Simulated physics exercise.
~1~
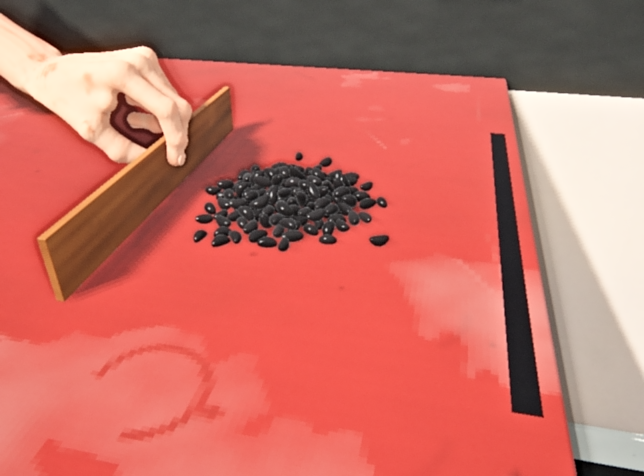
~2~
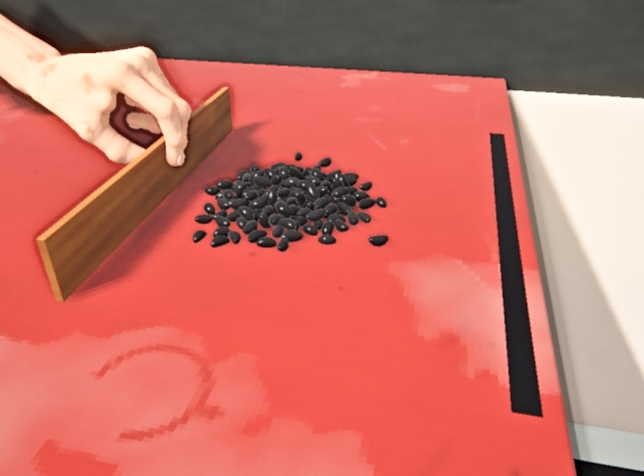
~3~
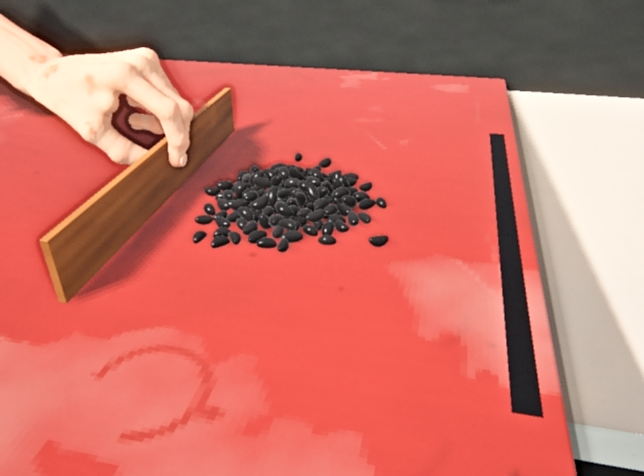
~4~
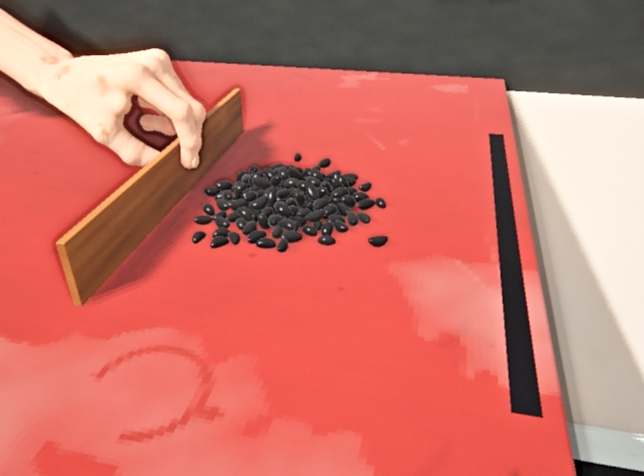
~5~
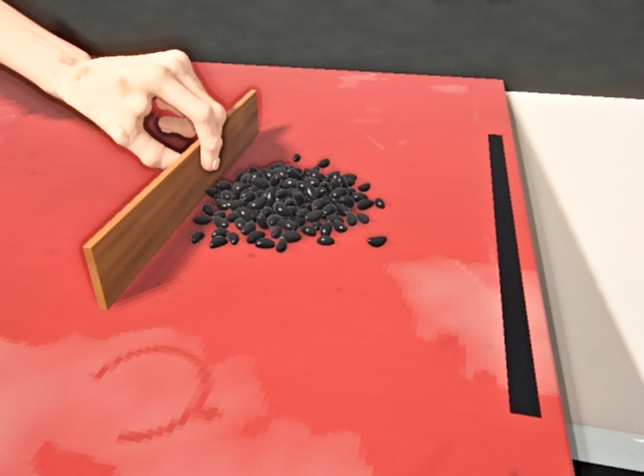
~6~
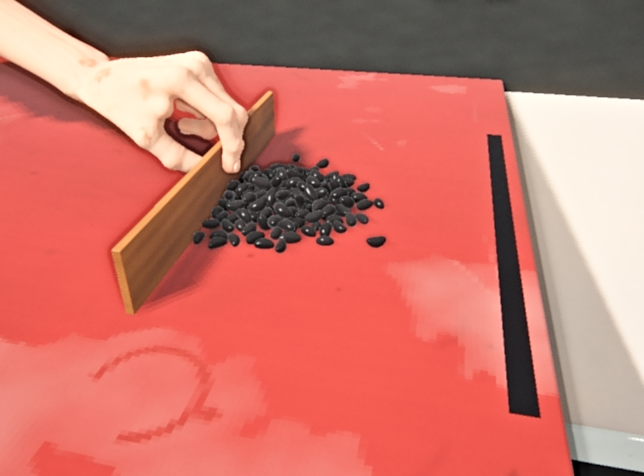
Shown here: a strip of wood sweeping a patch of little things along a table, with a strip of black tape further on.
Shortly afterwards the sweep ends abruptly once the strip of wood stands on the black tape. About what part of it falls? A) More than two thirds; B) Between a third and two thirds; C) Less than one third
More than two thirds.
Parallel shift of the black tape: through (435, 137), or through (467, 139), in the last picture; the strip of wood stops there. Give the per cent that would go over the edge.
10 % and 50 %.
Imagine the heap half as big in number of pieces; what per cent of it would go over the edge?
It would be roughly 100 percent.
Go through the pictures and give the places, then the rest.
In the first frame, strip of wood at (69, 252), at rest; black tape at (498, 140), right by the edge; edge at (534, 233); the heap at (293, 203), black beans.
In the second frame, strip of wood at (69, 252), at rest.
In the third frame, strip of wood at (72, 253); the heap at (292, 204).
In the fourth frame, strip of wood at (87, 256).
In the fifth frame, strip of wood at (112, 260); the heap at (291, 205).
In the sixth frame, strip of wood at (139, 263); black tape at (495, 142); edge at (531, 234); the heap at (292, 199), a small part pushed along.
Soon, strip of wood still moving, near (367, 162); heap all on the table, its front near (480, 238).
A while on, strip of wood stopped at the black tape; heap most over the edge.
Towards the end, strip of wood stopped at the black tape; heap nearly all over the edge.
Finally, strip of wood stopped at the black tape; heap nearly all over the edge.
